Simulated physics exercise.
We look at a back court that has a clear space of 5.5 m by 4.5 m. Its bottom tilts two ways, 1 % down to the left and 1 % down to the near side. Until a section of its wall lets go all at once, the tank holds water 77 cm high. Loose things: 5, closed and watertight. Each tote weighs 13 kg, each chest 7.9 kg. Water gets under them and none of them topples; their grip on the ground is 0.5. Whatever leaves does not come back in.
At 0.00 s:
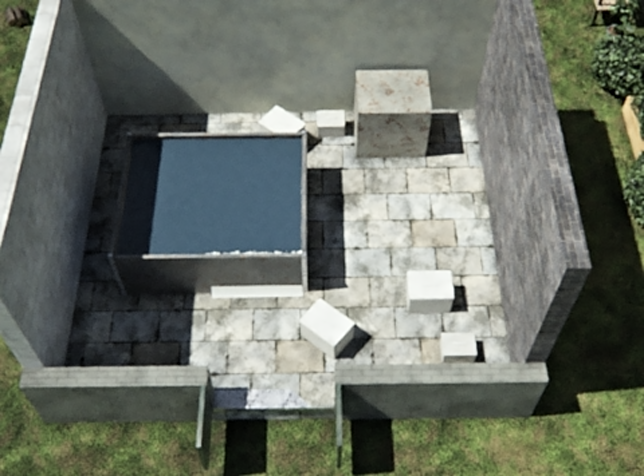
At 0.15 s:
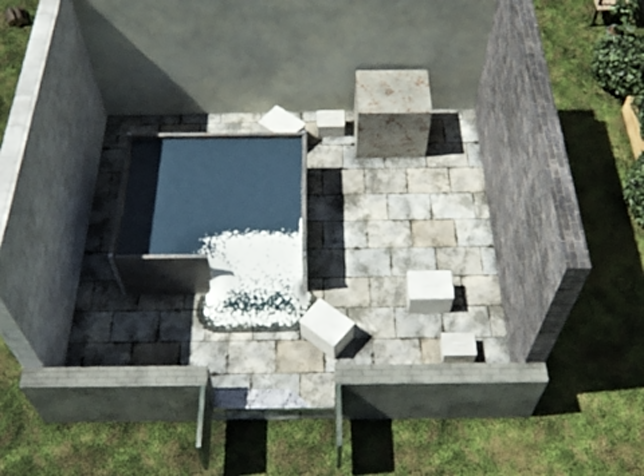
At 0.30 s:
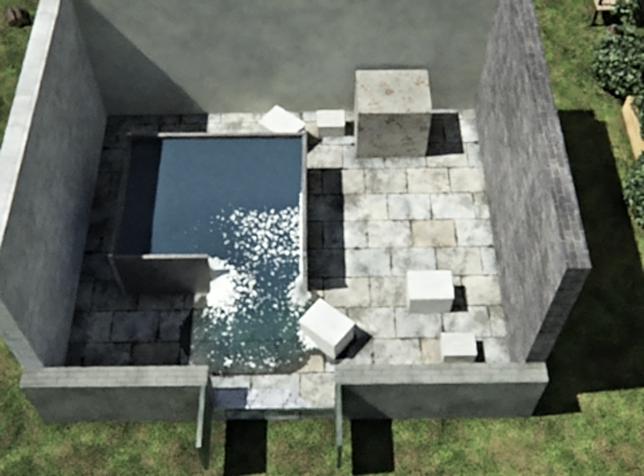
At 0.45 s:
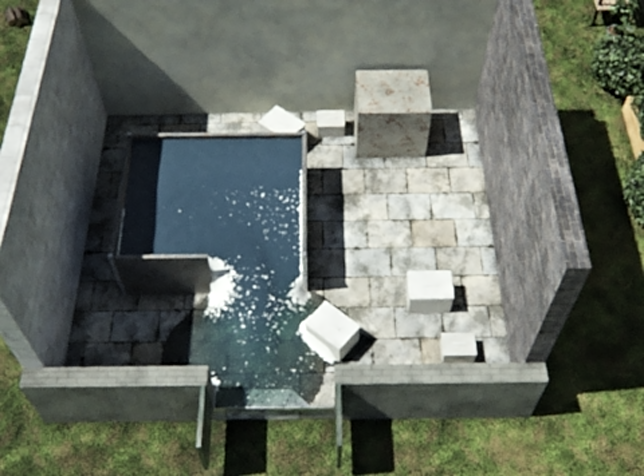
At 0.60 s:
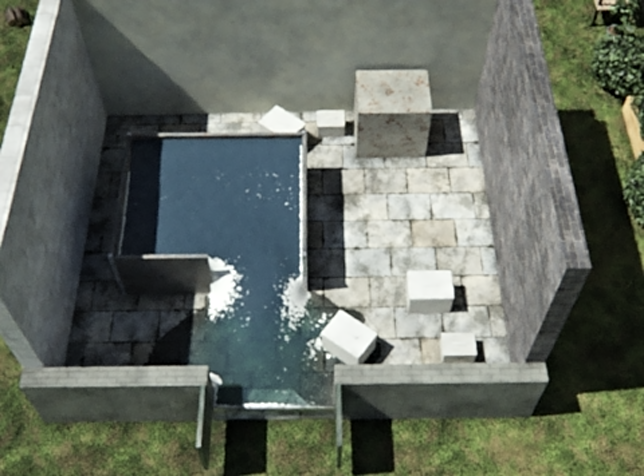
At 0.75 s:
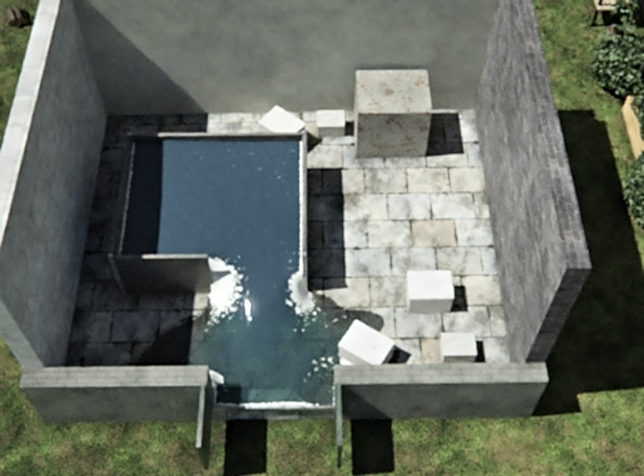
Walled stone courtyard seen from above, water pouring through a tank's front opening, spreading across paving and pushing a white box rightward.
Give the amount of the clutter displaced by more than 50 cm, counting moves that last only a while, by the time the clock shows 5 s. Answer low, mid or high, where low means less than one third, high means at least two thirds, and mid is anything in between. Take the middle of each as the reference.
Mid.
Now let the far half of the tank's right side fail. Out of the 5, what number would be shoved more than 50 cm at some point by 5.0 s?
Then the count would be 5.
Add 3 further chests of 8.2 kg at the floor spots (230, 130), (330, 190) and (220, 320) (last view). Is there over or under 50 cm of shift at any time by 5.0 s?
Note, in sequence: Under threshold; under threshold; over threshold.
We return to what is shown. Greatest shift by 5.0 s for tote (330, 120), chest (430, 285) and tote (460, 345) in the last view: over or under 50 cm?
In order: Not as far, farther and farther.
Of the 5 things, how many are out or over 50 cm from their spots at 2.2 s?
By my reckoning, 2.
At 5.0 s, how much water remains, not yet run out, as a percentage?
Around 52 % of the water.
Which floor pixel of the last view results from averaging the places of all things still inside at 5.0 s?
The average lands around (355, 187).
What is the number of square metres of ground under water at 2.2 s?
Flooded: Near 12 m2.
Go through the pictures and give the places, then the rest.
The first picture shows a chest at (327, 321) rests on the ground; a tote at (459, 344), on the bottom; 4.4 m2 under water; 0 of 5 have shifted.
The second picture shows a chest at (327, 321) rests on the ground; a tote at (459, 344) rests on the ground; water covers 5.2 m2; 0 of 5 have shifted.
The third picture shows a chest at (327, 321) rests on the ground; a tote at (459, 344) rests on the ground; water covers 6.2 m2; 0 of 5 have shifted.
The fourth picture shows a chest at (333, 324) rests on the ground, 8 cm from its start; a tote at (459, 344), on the bottom; water covers 7.3 m2; 1 of 5 have shifted.
The fifth picture shows a chest at (349, 333), on the bottom, 31 cm from its start; a tote at (459, 344) rests on the ground; 7.7 m2 under water; 1 of 5 have shifted.
The sixth picture shows a chest at (367, 343) rests on the ground, 56 cm from its start; a tote at (459, 344), on the bottom; water covers 7.9 m2; 1 of 5 have shifted.
After 1.1 s 1 of 5 are over 50 cm from their spots; 0 afloat.
After 2.2 s 2 of 5 are over 50 cm from their spots; 1 afloat.
After 3.5 s 2 of 5 are over 50 cm from their spots; 1 afloat.
After 5.0 s 3 of 5 are over 50 cm from their spots, and 3 have been at some point; 0 afloat.
